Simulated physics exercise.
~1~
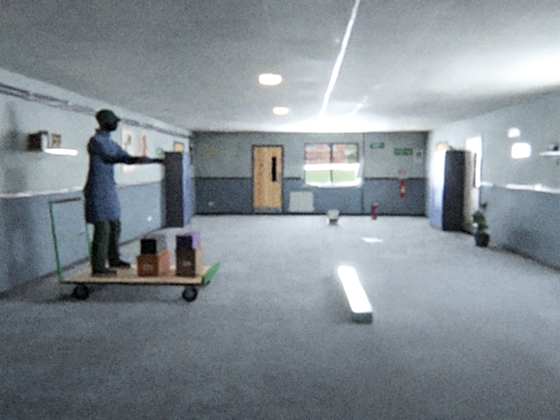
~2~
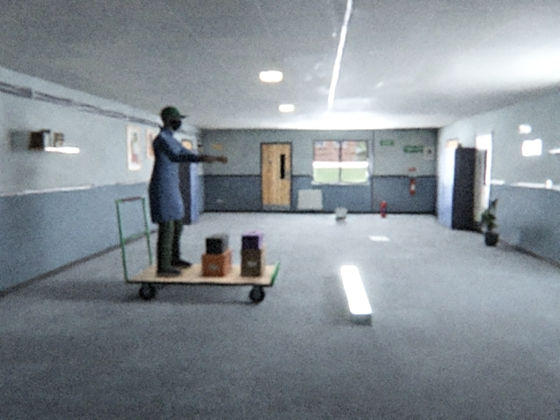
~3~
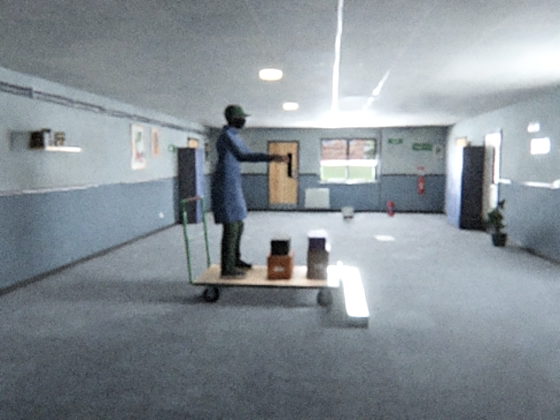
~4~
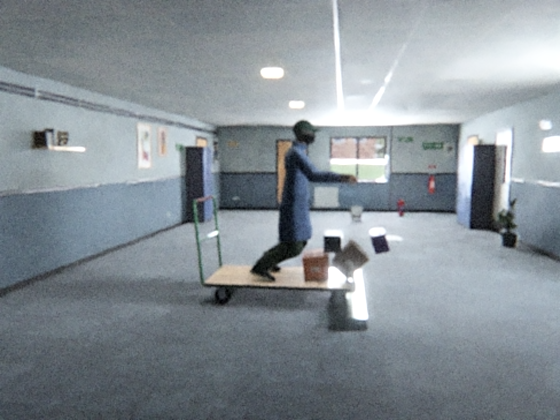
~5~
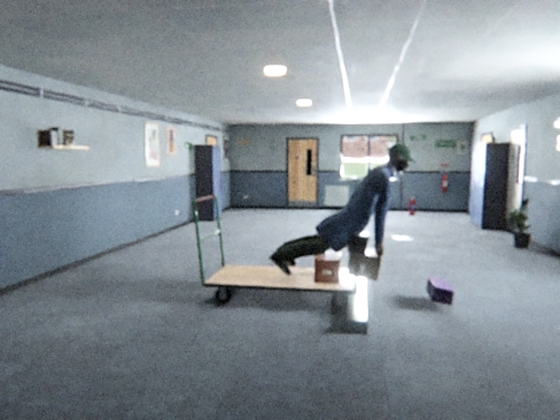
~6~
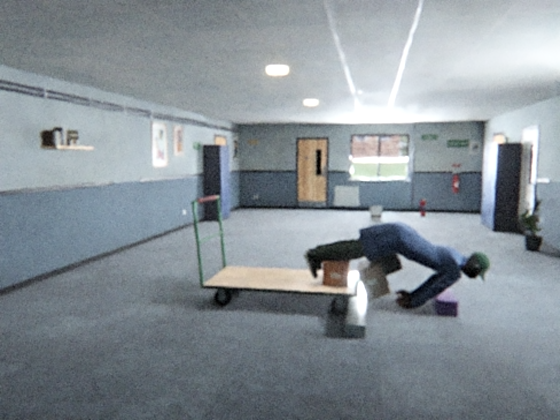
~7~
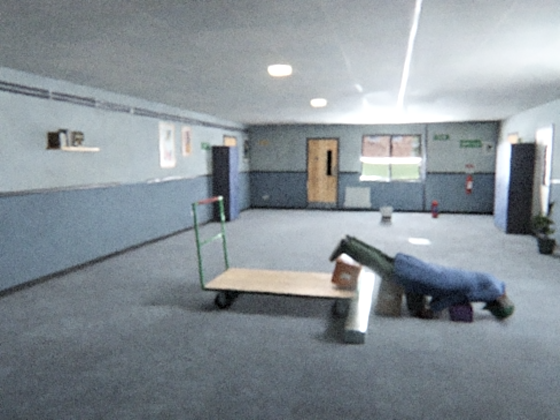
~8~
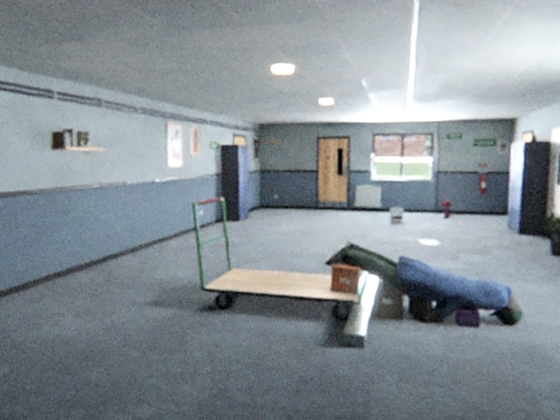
Worker riding a stock cart rightward pitching headfirst over its front as it stops at a low step, ending sprawled among spilled boxes.
